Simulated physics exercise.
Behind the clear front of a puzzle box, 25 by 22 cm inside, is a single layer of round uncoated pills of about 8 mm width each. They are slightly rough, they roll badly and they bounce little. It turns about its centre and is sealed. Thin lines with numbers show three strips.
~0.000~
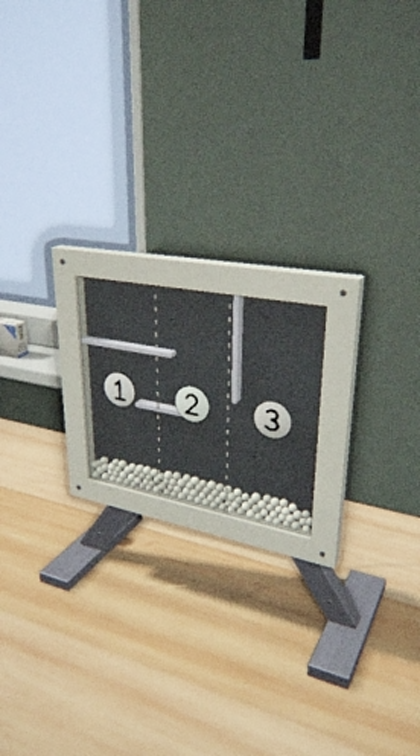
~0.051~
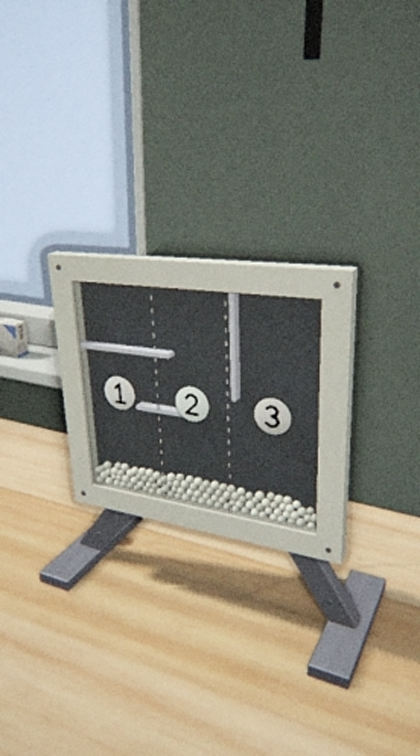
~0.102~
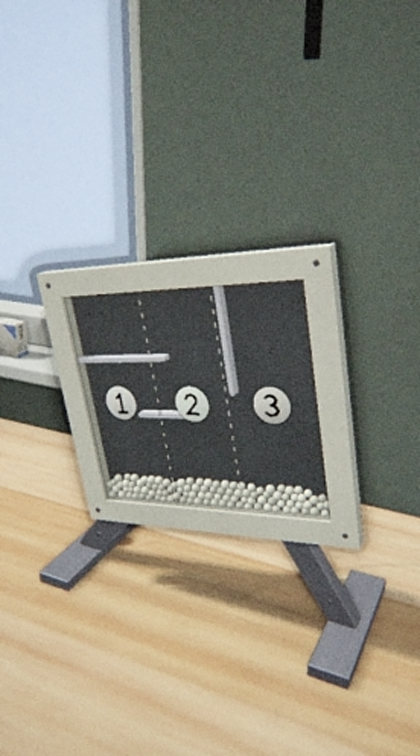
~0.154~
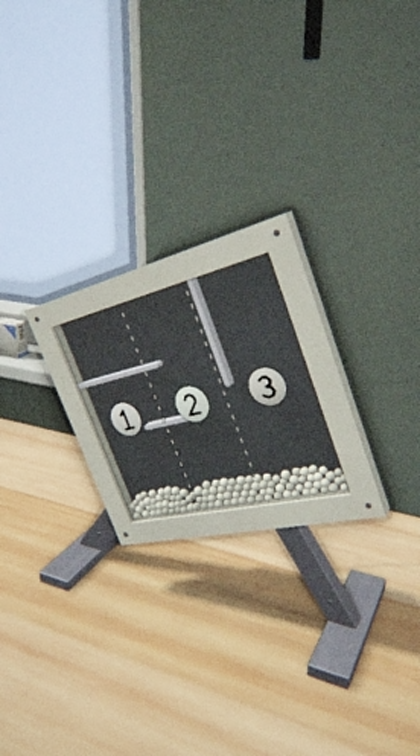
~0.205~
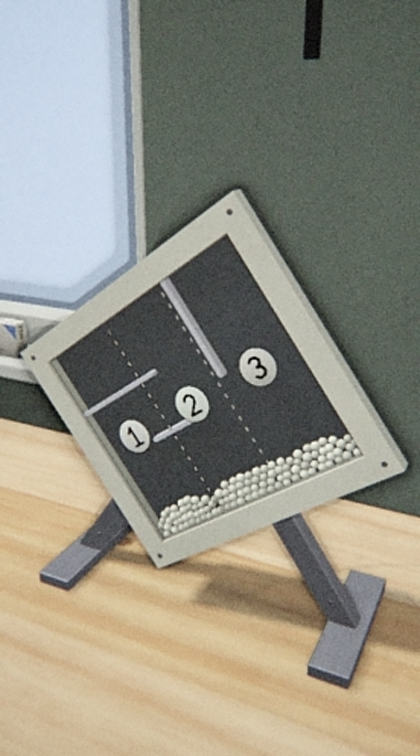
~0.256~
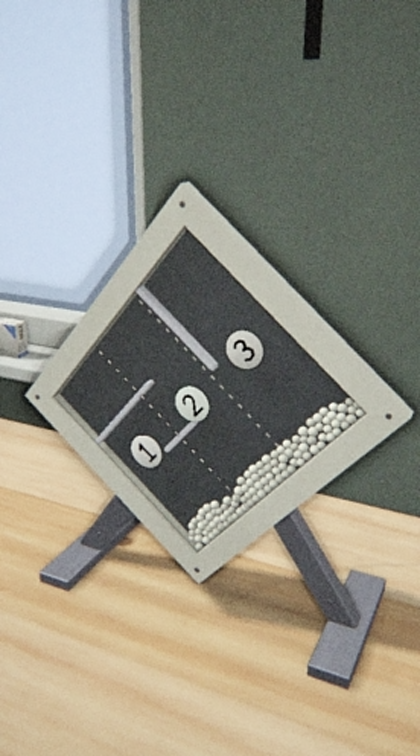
On a wooden desk in front of a dark green board, a square framed box with a clear front stands level, small whitish balls layered along its bottom. The box turns steadily anticlockwise, well past a slight tilt, and the balls shift into a sloping heap toward the lower right side.
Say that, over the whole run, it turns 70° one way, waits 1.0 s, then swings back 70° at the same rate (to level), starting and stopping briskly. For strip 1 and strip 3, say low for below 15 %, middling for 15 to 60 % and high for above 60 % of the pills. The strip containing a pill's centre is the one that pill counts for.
Strip 1: High, strip 3: Low.
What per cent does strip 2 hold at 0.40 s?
35 per cent.
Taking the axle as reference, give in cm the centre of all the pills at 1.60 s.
The middle sits around 2 cm left of it and 11 cm below it.
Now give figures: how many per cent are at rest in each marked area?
Strip 1 80, strip 2 15, strip 3 0.
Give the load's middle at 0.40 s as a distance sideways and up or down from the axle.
Roughly 8 centimetres to the right and 5 centimetres below.
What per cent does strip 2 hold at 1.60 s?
It works out at roughly 10 %.
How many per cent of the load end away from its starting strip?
About 55 in a hundred.
After 0.40 s, it stands 70° anticlockwise; the pills' middle is 8 cm right of and 5 cm below the centre; no. 1, 40 %, no. 2, 35 %, no. 3, 25 %.
After 1.60 s, it stands 35° anticlockwise; the pills' middle is 2 cm left of and 11 cm below the centre; no. 1, 90 %, no. 2, 10 %.
After 1.80 s, it stands level; the pills' middle is 8 cm left of and 8 cm below the centre; no. 1, 90 %, no. 2, 10 %.
Settled by 3.2 s, it stands level; no. 1, 80 %, no. 2, 15 %, no. 3, 0 %.
